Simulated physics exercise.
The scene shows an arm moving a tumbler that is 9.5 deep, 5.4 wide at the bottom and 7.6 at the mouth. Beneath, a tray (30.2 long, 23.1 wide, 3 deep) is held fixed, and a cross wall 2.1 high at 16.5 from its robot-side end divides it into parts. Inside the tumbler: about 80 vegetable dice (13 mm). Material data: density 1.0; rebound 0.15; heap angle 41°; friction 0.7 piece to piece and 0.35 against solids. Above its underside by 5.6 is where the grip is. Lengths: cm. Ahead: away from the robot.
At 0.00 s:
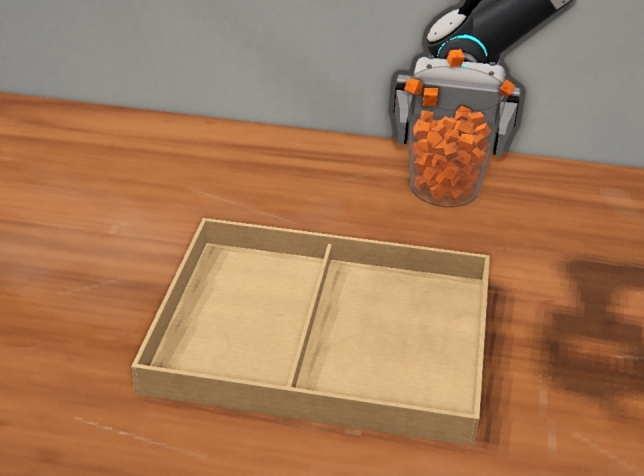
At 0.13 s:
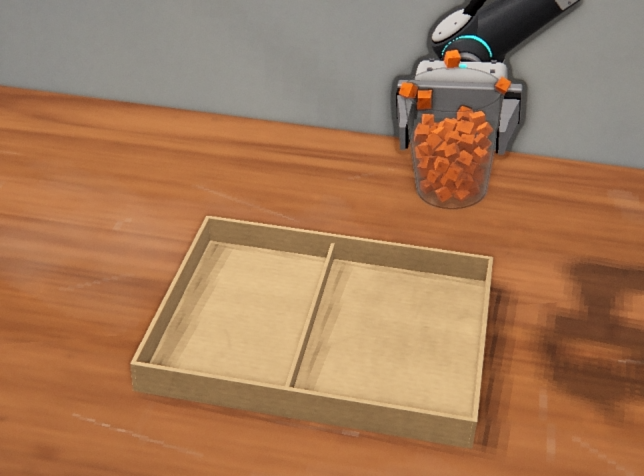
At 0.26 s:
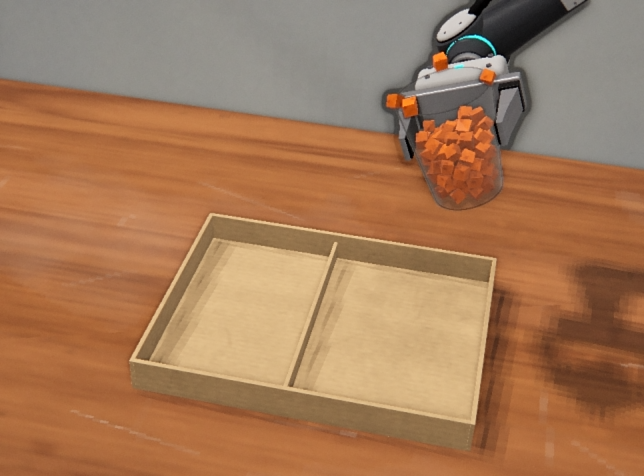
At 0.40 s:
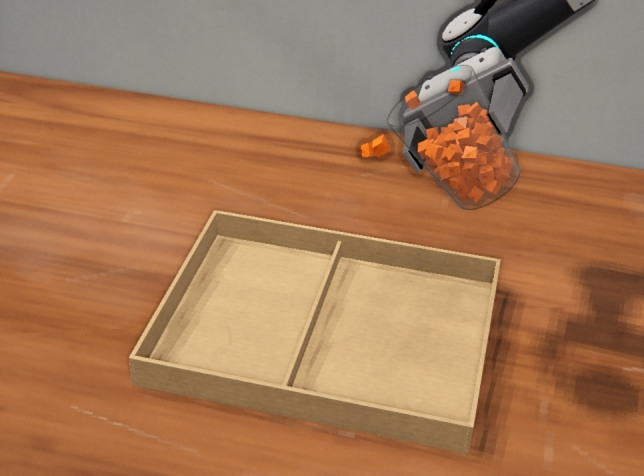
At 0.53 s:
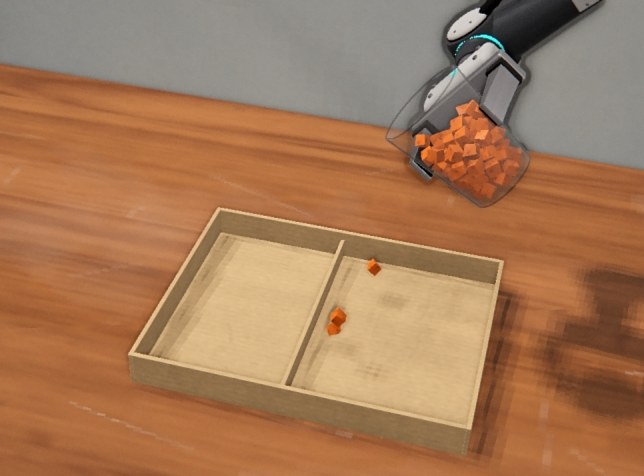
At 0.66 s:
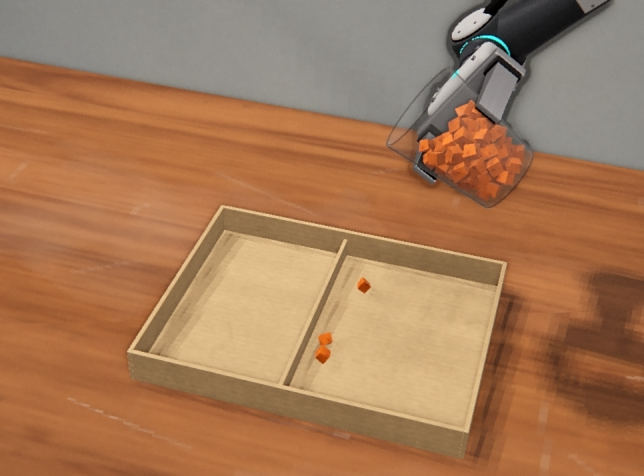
A robot arm tilting a clear tumbler of orange cubes, a few dropping into the right section of a divided tray.
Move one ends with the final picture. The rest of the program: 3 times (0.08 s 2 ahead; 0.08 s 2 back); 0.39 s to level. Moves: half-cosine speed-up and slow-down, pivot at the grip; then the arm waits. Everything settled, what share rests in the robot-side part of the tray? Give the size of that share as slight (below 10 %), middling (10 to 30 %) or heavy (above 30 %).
Slight.
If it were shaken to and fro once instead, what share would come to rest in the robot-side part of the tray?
That change gives some 5 percent.
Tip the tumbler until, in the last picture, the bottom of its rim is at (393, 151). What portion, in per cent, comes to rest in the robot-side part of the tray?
The share is around 15 %.
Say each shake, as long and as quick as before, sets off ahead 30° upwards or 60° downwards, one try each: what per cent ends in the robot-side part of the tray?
First try some 5 %, second try some 5 %.
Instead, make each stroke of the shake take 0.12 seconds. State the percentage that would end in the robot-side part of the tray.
It would come to around 5 %.
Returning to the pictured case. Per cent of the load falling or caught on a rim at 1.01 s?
I'd put it near 0 per cent.
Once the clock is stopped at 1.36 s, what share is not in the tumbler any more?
I'd put it at some 5 percent up to then.
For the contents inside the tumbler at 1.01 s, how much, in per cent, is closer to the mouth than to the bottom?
That share comes to roughly 40 percent.
After 1.01 s, tilted 57° forward, highest piece 25 above the table; 80 in the tumbler, 3 in the robot-side part.
After 1.36 s, tilted 24° forward, highest piece 26 above the table; 79 in the tumbler, 3 in the robot-side part, 1 in flight or on a rim.
After 1.73 s, level, highest piece 28 above the table; 79 in the tumbler, 4 in the robot-side part.
After 2.78 s, level, highest piece 28 above the table; 79 in the tumbler, 4 in the robot-side part.
At rest, 79 in the tumbler, 4 in the robot-side part. That is 5 % in the robot-side part of the tray.
